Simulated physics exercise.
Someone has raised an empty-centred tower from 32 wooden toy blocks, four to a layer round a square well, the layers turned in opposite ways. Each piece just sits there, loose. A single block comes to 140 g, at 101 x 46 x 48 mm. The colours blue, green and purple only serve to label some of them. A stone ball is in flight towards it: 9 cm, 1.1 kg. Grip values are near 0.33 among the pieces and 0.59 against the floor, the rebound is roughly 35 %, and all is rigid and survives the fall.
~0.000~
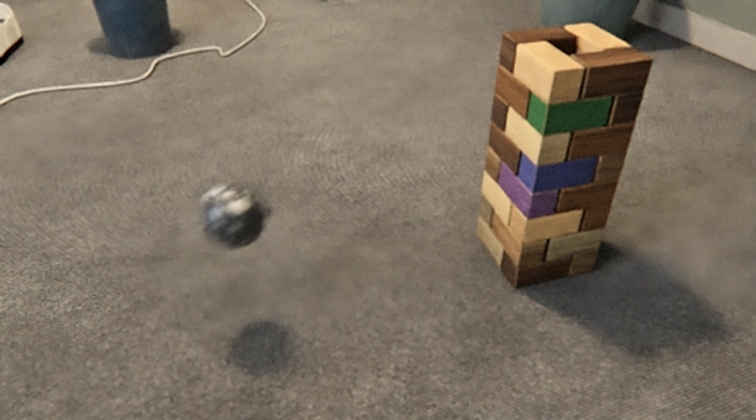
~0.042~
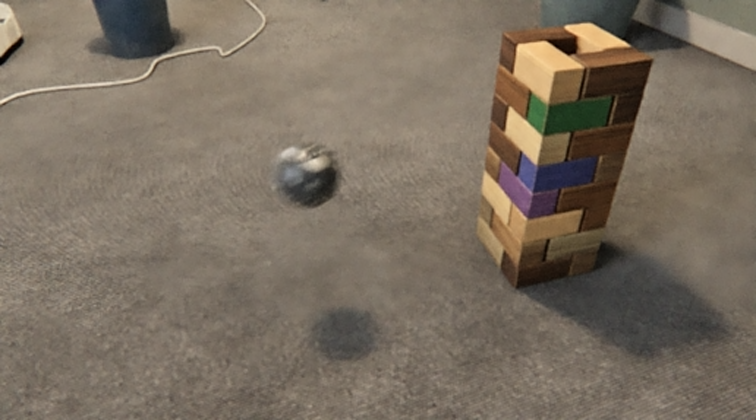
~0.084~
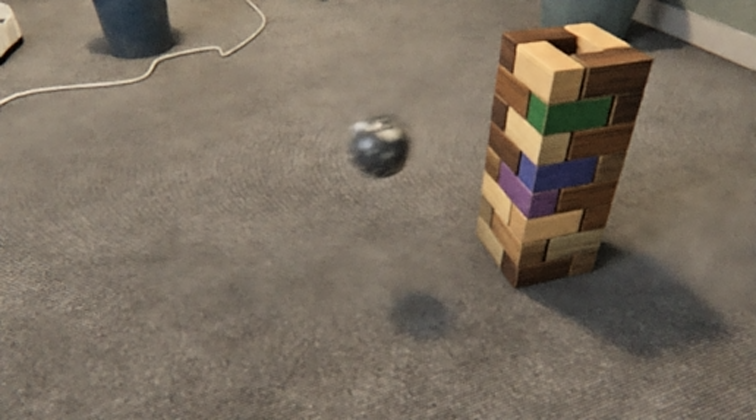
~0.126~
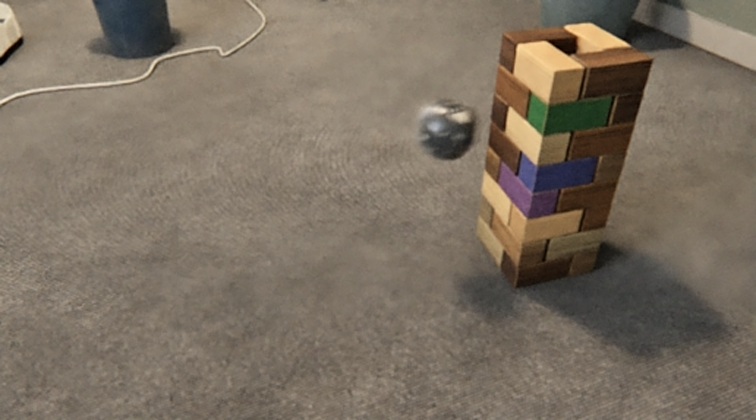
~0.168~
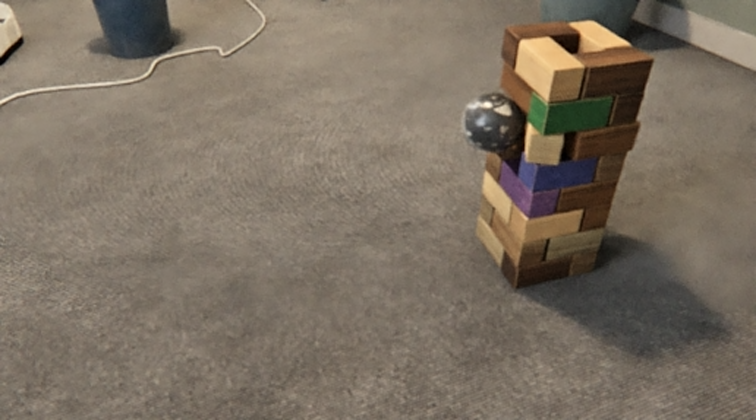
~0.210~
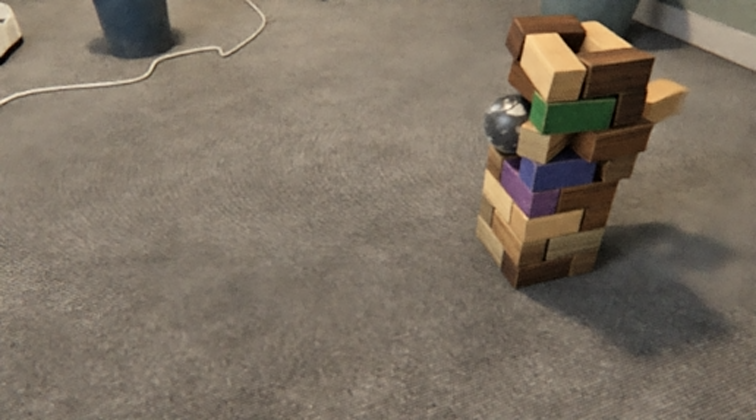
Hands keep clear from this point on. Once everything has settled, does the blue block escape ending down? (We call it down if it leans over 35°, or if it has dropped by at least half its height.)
Yes, it keeps its place.
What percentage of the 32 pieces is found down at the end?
50%.
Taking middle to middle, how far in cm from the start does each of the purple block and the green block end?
Approx. distance from start in cm - purple 0, green 48.
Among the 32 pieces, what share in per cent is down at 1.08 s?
50 %.
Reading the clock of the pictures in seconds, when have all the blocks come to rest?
1.5 s or so.
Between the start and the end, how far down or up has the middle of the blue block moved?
I'd say it sits close to 0 centimetres lower by the end.
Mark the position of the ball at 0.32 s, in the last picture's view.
Location: Close to (547, 113).
After 0.32 s, ball still moving; 5 of the 32 blocks down; blue block shifted 4 mm; green block shifted 9 mm.
After 0.50 s, ball still moving; 11 of the 32 blocks down; blue block shifted 4 mm; green block leaning 17°.
After 0.72 s, ball still moving; 16 of the 32 blocks down; blue block unmoved; green block leaning 31°, 27 mm lower.
After 1.08 s, ball still moving; 16 of the 32 blocks down; blue block shifted 7 mm; green block upside down.
At rest (1.9 s), ball rolling away; 16 of the 32 blocks down; blue block shifted 8 mm; purple block shifted 6 mm; green block 29 cm lower. As the last picture would show them, middles, blue block near (562, 169), purple block near (523, 187).
